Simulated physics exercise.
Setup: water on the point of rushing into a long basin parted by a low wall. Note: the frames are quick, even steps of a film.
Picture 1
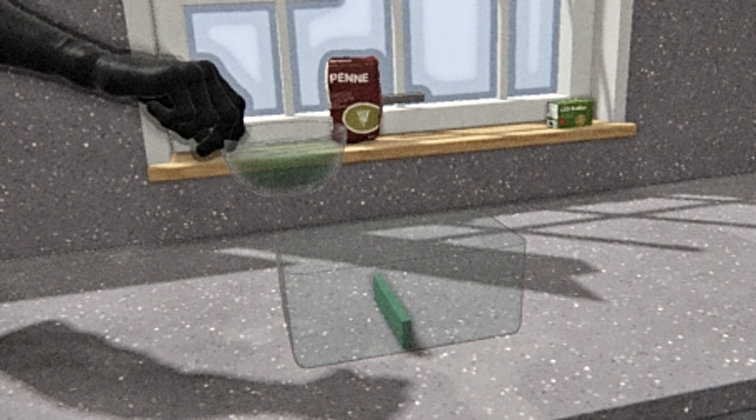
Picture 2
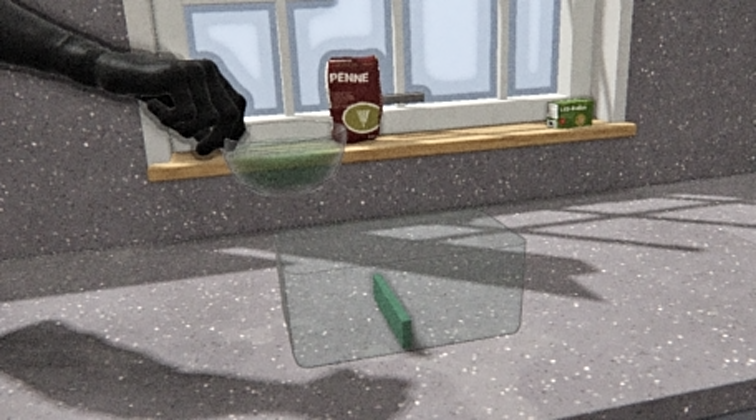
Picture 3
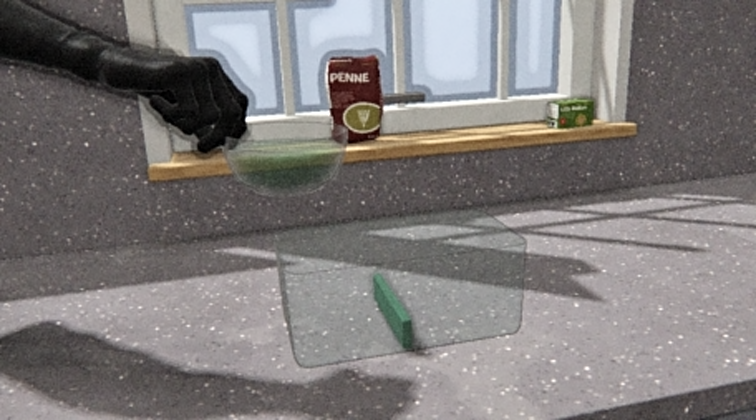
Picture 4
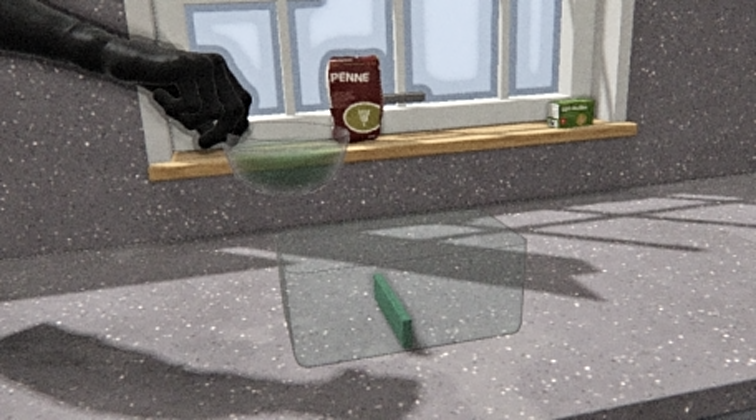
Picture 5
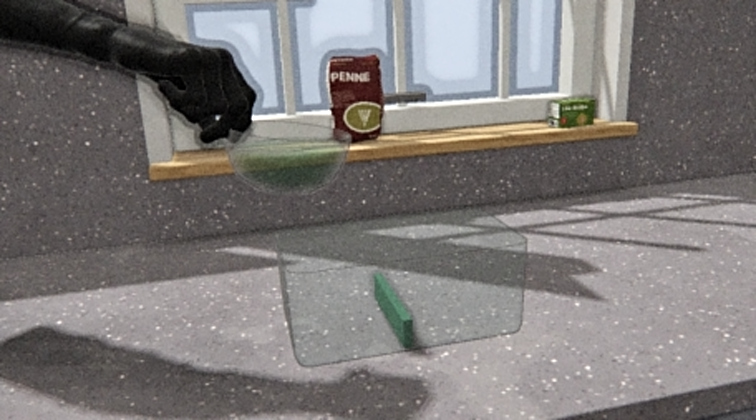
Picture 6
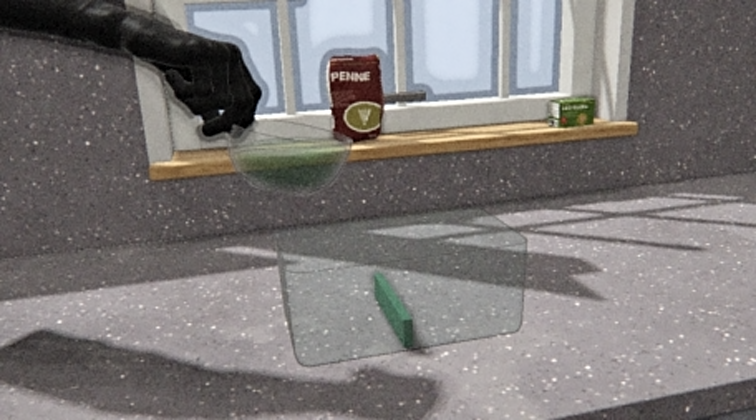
To begin with, a black-gloved hand holds a clear bowl of greenish liquid almost level above a transparent, low-walled basin with a green divider, near a windowsill holding a penne packet. The hand then gradually tilts the bowl slightly to the right, shifting it a little, while the basin stays still.
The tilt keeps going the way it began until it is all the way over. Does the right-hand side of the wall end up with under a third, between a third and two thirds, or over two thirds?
Seems the share right of the wall stays inside the range of a third to two thirds.
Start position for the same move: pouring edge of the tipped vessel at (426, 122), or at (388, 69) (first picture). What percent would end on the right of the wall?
Close to 95 in a hundred, then close to 90 in a hundred.
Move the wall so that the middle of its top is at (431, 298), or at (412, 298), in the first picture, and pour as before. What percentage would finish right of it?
First try close to 10 percent, second try close to 20 percent.
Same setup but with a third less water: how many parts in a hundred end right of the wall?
35 %.
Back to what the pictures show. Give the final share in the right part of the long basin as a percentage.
Estimate: Some 60 per cent.
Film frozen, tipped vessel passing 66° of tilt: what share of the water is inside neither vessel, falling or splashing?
Some 30 per cent, I'd say.
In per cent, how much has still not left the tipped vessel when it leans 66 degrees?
Remaining share, estimated: 50 %.
A moment on, the tilt is 66° and 49 per cent is still to pour, 5 is left of the wall and 15 right of it.
Next, the tilt is 97° and 3 per cent is still to pour, 32 is left of the wall and 58 right of it.
Then the tilt is 102° and 0 per cent is still to pour, 41 is left of the wall and 59 right of it.
Later the tilt is 102° and 0 per cent is still to pour, 40 is left of the wall and 59 right of it.
At rest 40 per cent lies left of the wall, 59 right of it and 0 outside.
